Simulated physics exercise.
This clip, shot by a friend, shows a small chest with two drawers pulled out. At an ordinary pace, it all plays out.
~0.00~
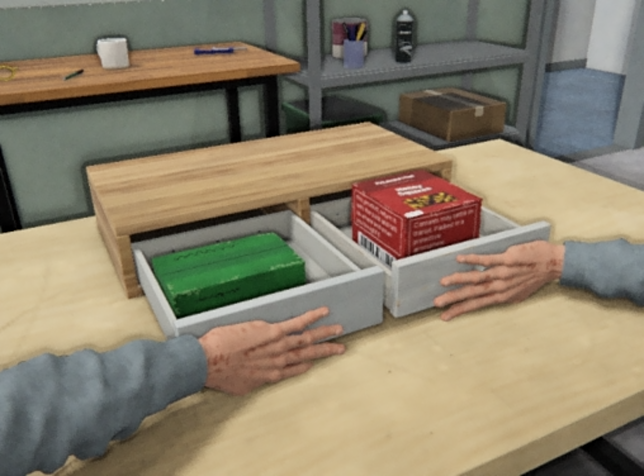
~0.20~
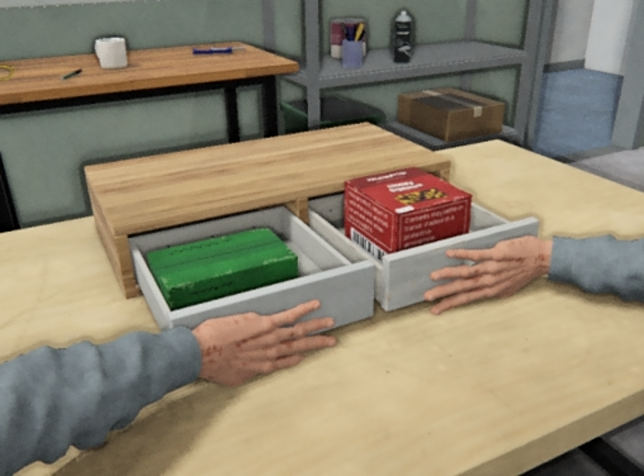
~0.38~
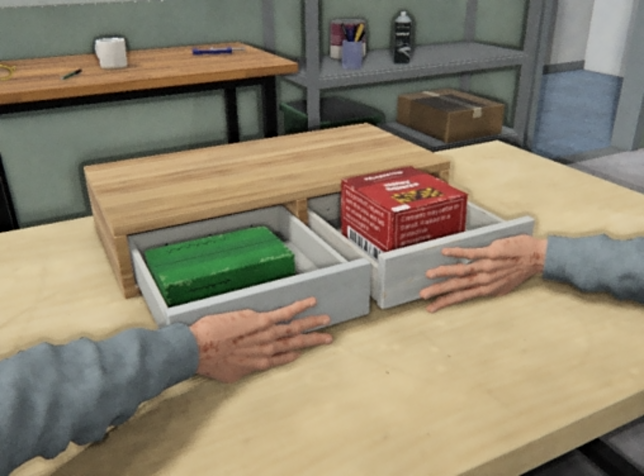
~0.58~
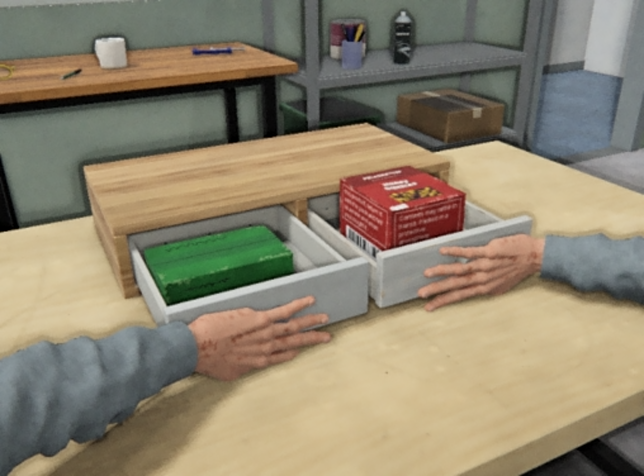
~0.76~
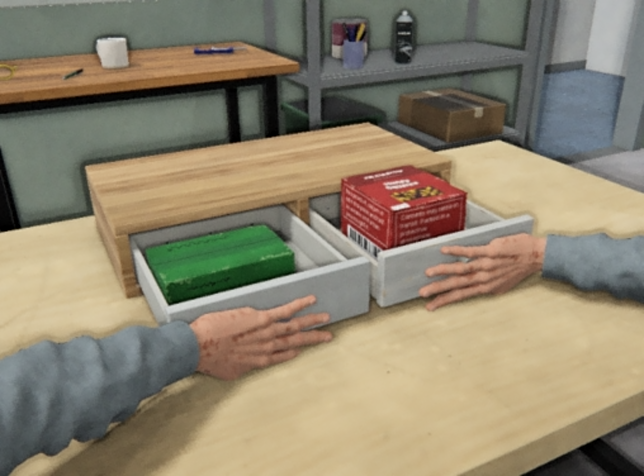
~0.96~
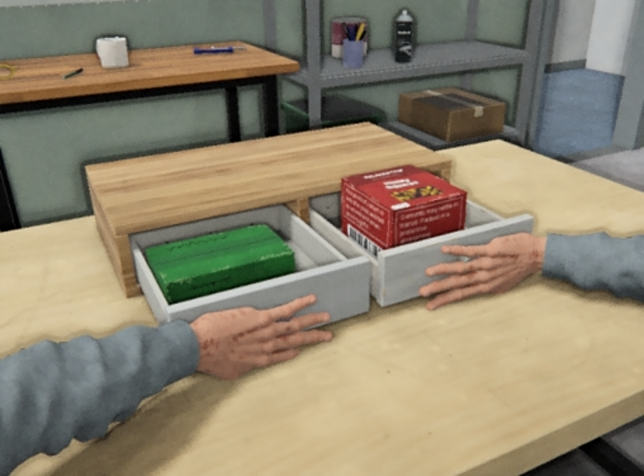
Two hands pushed a pair of open drawers, a green box in the left and a red box in the right, slightly inward on a small wooden chest, then stayed nearly still against their fronts.
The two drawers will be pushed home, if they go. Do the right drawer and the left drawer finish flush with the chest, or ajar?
At the finish the right drawer is ajar, the left drawer is flush.
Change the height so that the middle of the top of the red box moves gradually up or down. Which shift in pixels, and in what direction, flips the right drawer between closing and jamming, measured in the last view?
About 20 pixels, downward.
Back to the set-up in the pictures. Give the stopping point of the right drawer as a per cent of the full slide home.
Looks like some 25 per cent, give or take.
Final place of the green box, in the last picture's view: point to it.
Resting spot: Approximately (179, 211).
By 1.30 s, right drawer starting in; left drawer starting in.
By 1.50 s, right drawer stopped, still ajar; left drawer about half in.
By 1.76 s, right drawer stopped, still ajar; left drawer nearly in.
When it is over (2.4 s), the right drawer jams; the left drawer closes.
